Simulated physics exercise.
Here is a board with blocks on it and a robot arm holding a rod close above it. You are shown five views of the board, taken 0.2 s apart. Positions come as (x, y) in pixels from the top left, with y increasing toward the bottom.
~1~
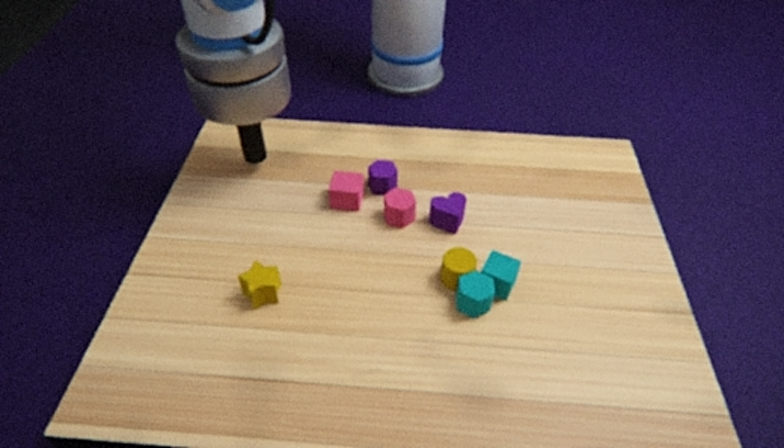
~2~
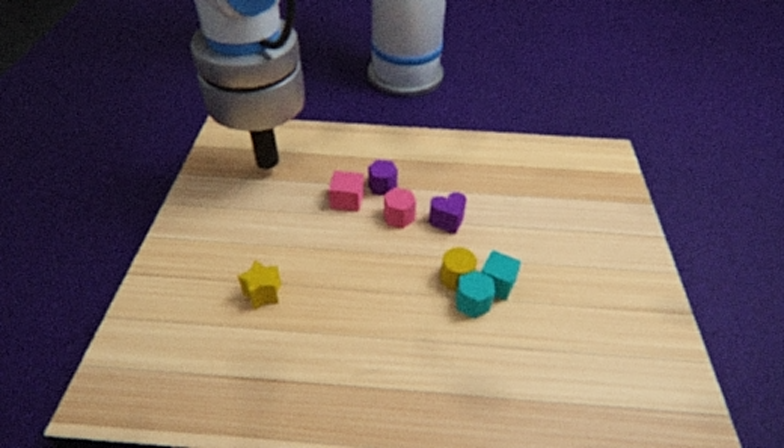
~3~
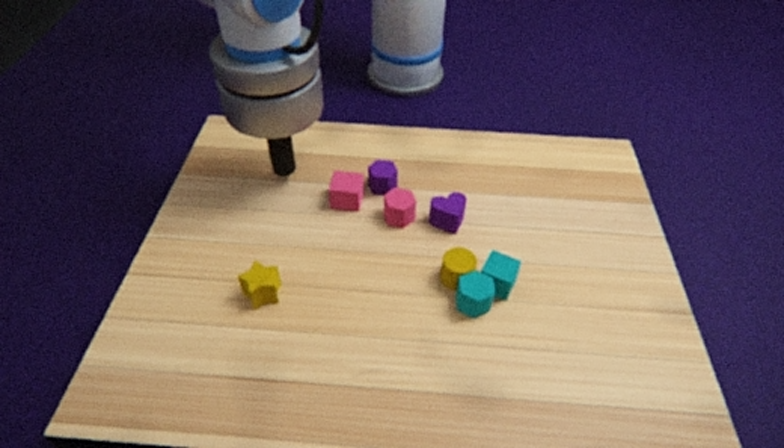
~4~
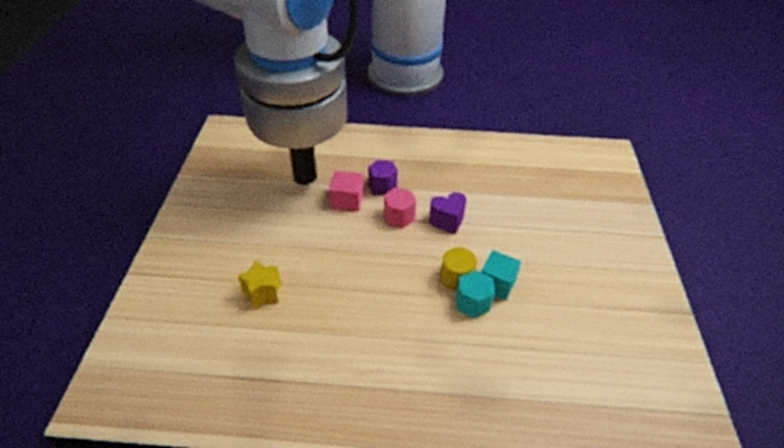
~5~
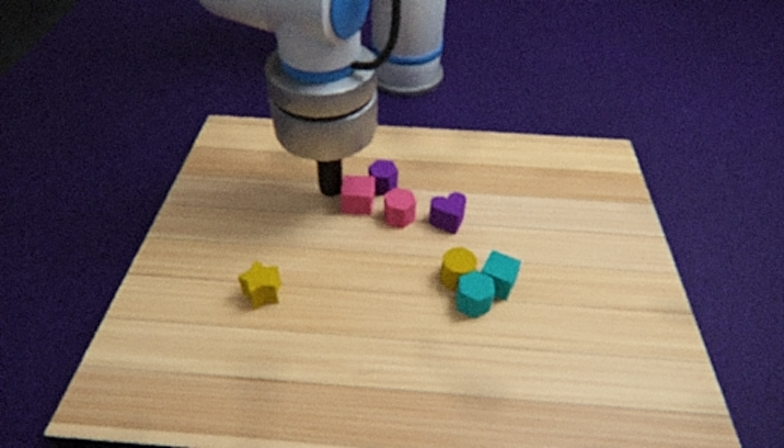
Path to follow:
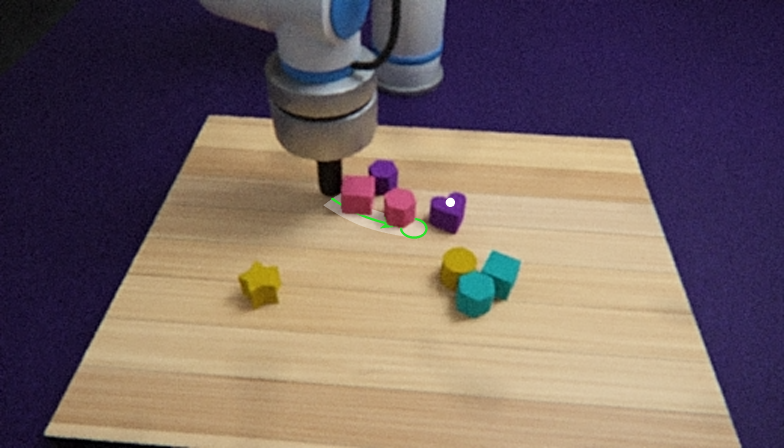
On a wooden board scattered with small colored blocks, a robot arm moved its dark rod right and slightly toward the viewer, then nudged the pink square block a little to the right.
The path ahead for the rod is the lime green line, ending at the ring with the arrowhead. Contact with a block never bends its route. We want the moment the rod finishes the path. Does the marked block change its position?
Going by the path, yes.
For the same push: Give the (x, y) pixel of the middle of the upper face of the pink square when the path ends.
At (445, 209).
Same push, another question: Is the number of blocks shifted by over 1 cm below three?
I'd say no.
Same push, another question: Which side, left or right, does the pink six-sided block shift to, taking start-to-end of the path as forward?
Shifts left.
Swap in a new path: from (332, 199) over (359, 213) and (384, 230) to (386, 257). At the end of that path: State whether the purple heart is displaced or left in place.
Once the rod is done, the purple heart is in a new spot.
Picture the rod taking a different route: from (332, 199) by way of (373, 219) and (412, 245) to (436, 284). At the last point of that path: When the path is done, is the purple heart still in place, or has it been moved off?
Displaced.
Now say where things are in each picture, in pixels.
In the first picture, lower end of the rod at (256, 157), tops of blocks, pink square at (346, 181), purple six-sided block at (383, 168), pink six-sided block at (400, 198), purple heart at (450, 202).
In the second picture, rod at (268, 162), blocks as before.
In the third picture, rod at (284, 169), blocks as before.
In the fourth picture, rod at (305, 178), blocks as before.
In the fifth picture, rod at (331, 189), pink square at (358, 185), purple six-sided block at (383, 168), pink six-sided block at (400, 198), purple heart at (450, 202).
The drawn path runs from (332, 199) through (369, 218) to (414, 228); the dot is on the purple heart.
The first path, step by step. One third of the way, rod at (355, 202); pink square at (383, 196); pink six-sided block at (416, 201), turned 15° anticlockwise.
Two thirds of the way, rod at (383, 212); pink square at (412, 207); pink six-sided block at (443, 205), turned 50° anticlockwise; purple heart at (477, 202), turned 15° clockwise.
At the end, rod at (414, 218); pink square at (445, 209), turned 20° anticlockwise; purple six-sided block not moved; pink six-sided block at (473, 201), turned 65° anticlockwise; purple heart at (502, 200), turned 45° clockwise.
